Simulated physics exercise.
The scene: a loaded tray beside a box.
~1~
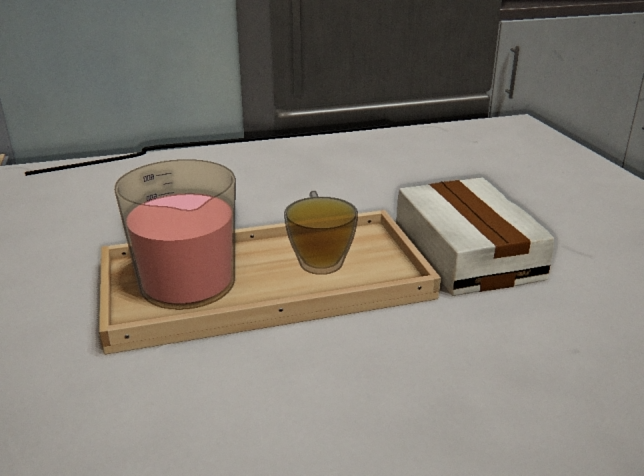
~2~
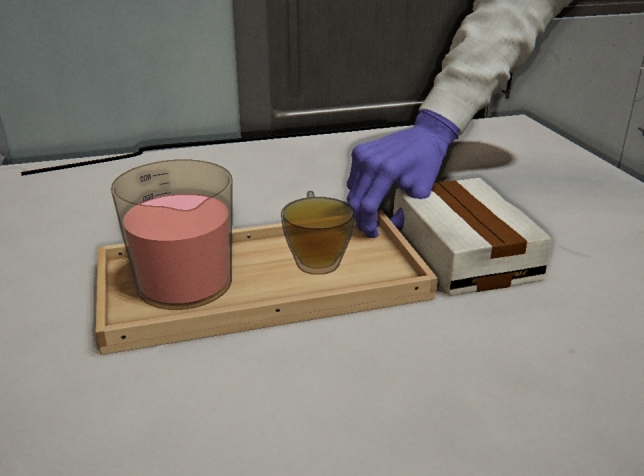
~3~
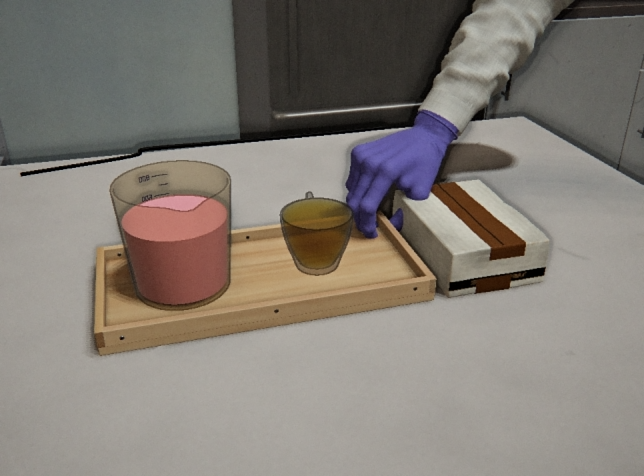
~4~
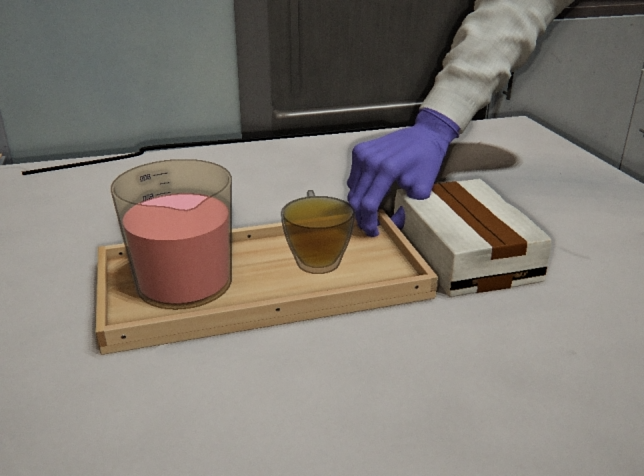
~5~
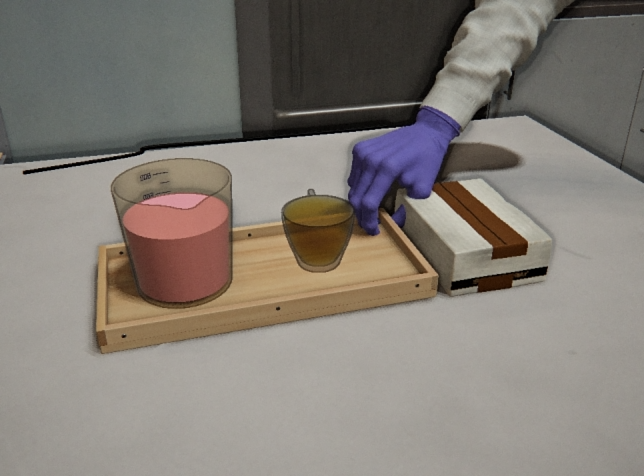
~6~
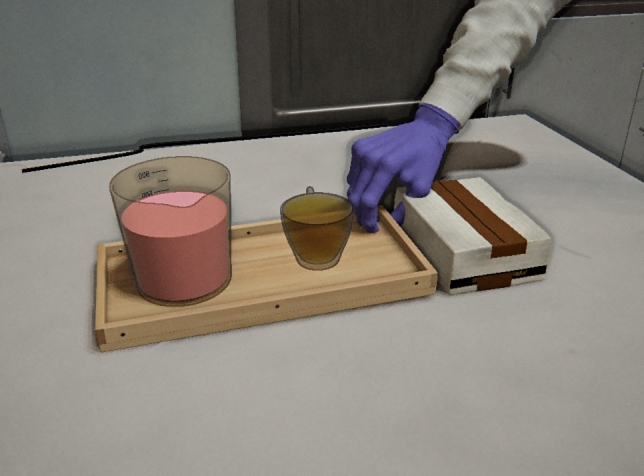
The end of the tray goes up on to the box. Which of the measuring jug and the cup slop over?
On the left the measuring jug holds, on the right the cup loses some.
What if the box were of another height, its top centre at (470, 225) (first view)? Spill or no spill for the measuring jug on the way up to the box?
In that case: Keeps it in.
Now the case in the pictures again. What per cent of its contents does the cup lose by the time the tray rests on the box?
I make it 12 per cent.
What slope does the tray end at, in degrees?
About 11°.
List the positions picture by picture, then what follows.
In the first picture, the tray lies flat; measuring jug (182, 231) about two thirds full; cup (322, 235) full to the brim; box (505, 267).
The second picture shows a hand takes the end of the tray; measuring jug about two thirds full, surface at (177, 217); cup full to the brim, surface at (318, 213).
The third picture shows the tray slopes by about 0°; measuring jug (177, 233) about two thirds full; cup (317, 237) full to the brim.
In the fourth picture, the end is rising; measuring jug about two thirds full, surface at (177, 216); cup full to the brim, surface at (318, 212); box (502, 268).
In the fifth picture, the end has come up a little; measuring jug (179, 230) about two thirds full; cup (319, 234) full to the brim.
The sixth picture shows slope near 1°; measuring jug about two thirds full, surface at (175, 213); cup full to the brim, surface at (317, 209); box (501, 267).
A moment on, the tray slopes by about 6°; measuring jug, all is still inside; cup, a puddle lies under it.
Further on, the tray slopes by about 12°; measuring jug, all is still inside; cup, a puddle lies under it.
When it is over, the tray slopes by about 11°, resting on the box; measuring jug, all is still inside; cup, a puddle lies under it.
